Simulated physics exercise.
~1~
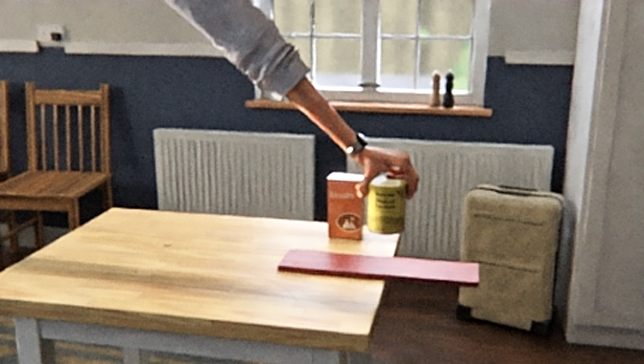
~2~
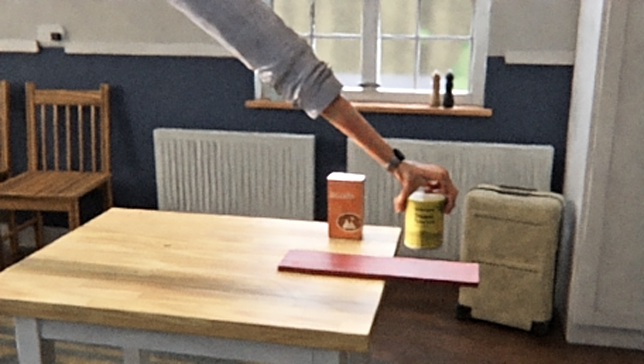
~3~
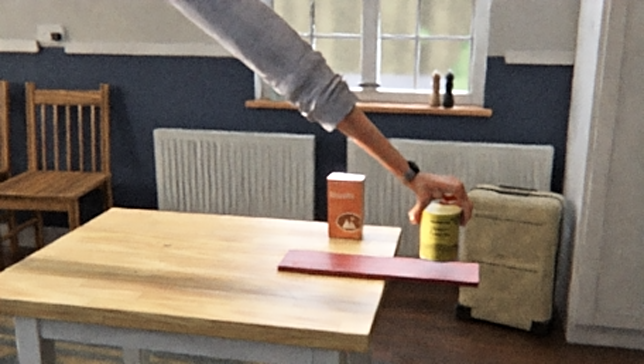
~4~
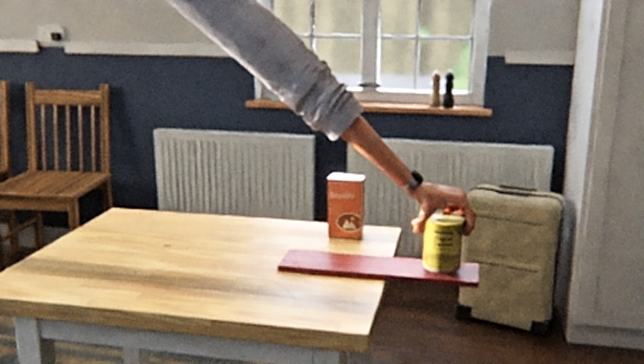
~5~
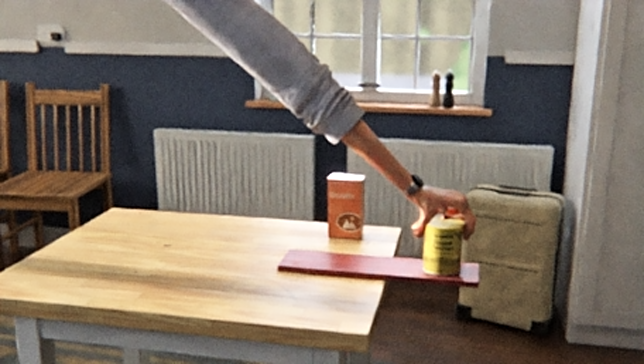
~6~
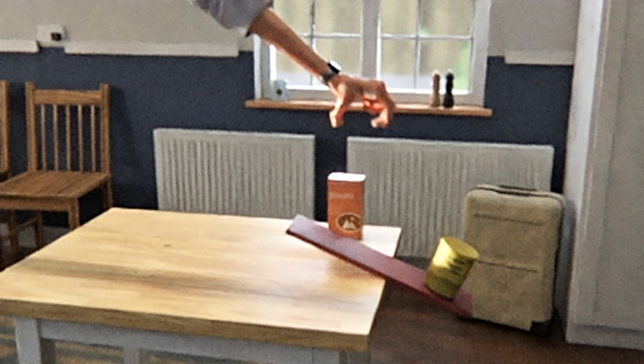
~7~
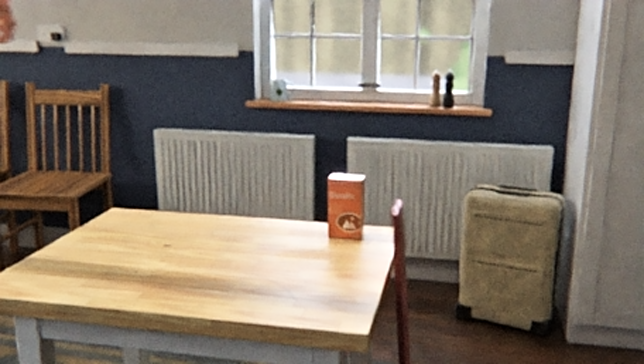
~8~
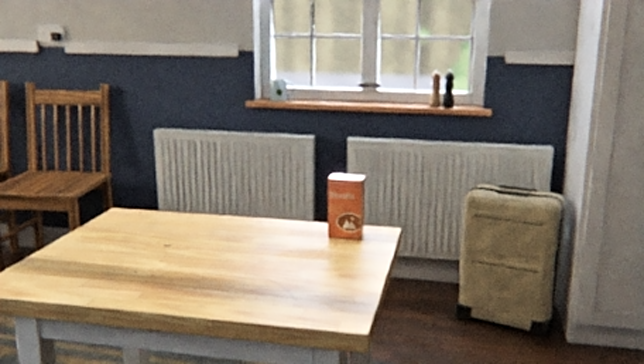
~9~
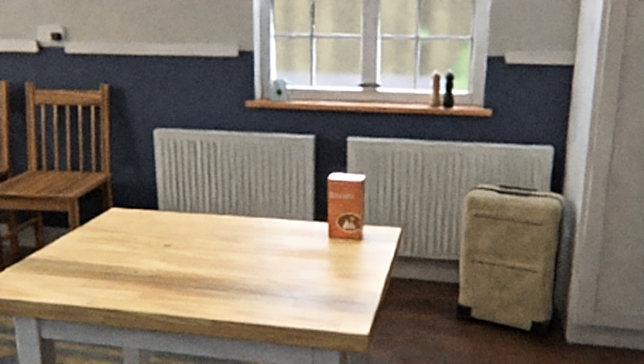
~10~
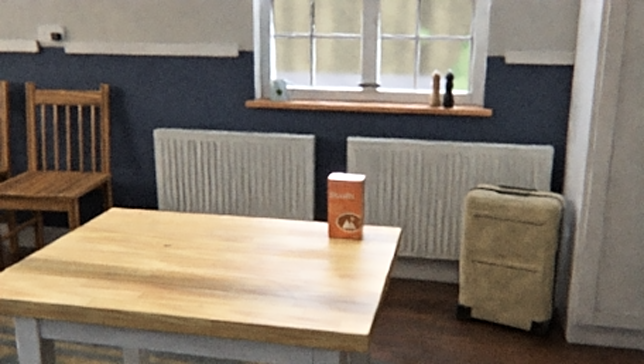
A hand carries a yellow tin rightward and sets it on the overhanging end of a red plank on a wooden table, then lets go. The plank tips, and both drop out of view past the table's edge, leaving the orange carton standing unmoved.
